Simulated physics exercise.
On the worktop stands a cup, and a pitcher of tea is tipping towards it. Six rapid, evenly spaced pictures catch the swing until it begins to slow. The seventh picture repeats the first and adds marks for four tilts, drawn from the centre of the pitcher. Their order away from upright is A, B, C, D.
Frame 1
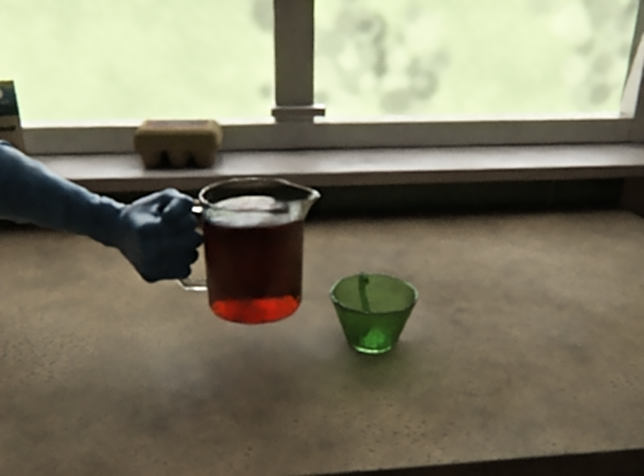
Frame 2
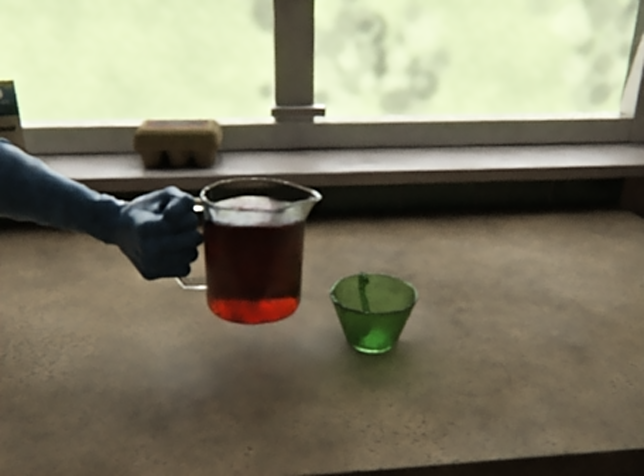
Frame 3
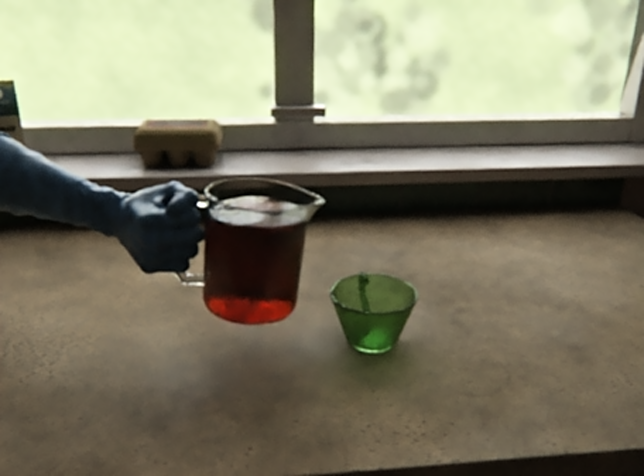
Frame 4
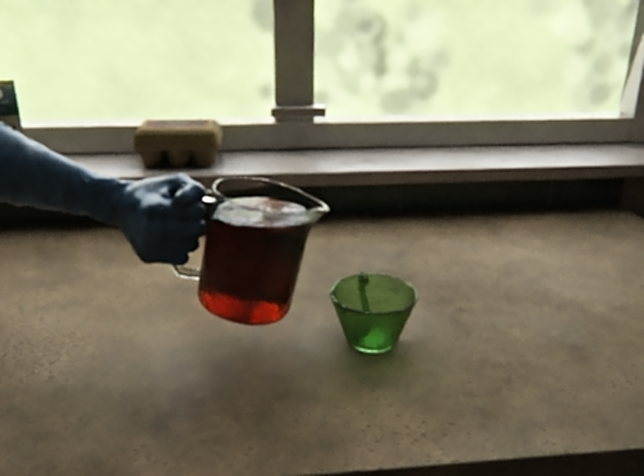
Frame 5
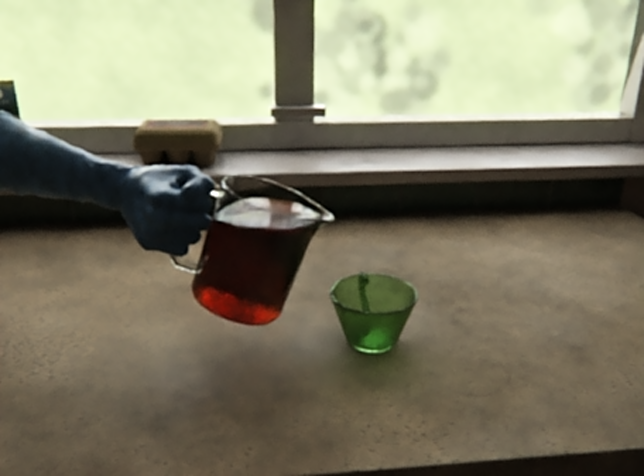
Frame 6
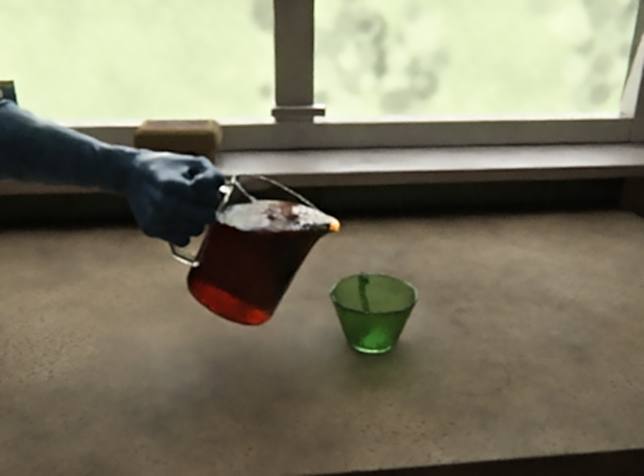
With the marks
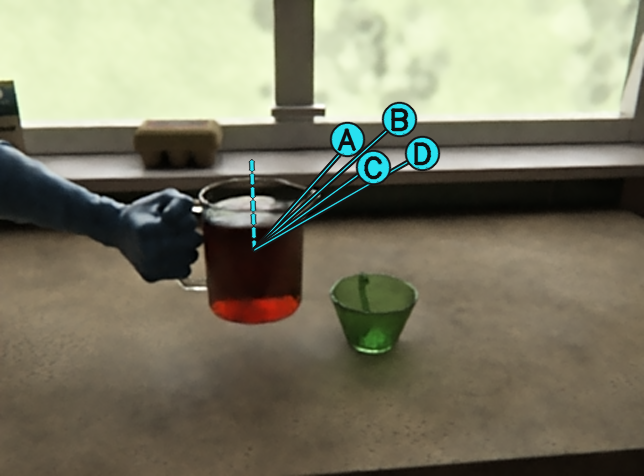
A blue-gloved hand tilts a glass pitcher of tea rightward until liquid reaches its lip.
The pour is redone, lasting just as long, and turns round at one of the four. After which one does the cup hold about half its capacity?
Mark A does it best.
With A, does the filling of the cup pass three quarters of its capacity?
No, less.
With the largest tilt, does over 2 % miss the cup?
Yes.
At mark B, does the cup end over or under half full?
Over half.
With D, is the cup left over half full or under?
Over.
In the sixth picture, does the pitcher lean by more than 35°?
No.
In cyan, A at (338, 155); B at (386, 130); C at (357, 175); D at (407, 162).
With A, the cup ends with about 45 % of what it can hold.
With B, the cup ends with about 67 % of what it can hold.
With C, the cup ends with about 83 % of what it can hold; 3 % of the tea is spilt.
With D, the cup ends with about 90 % of what it can hold; 9 % of the tea is spilt.
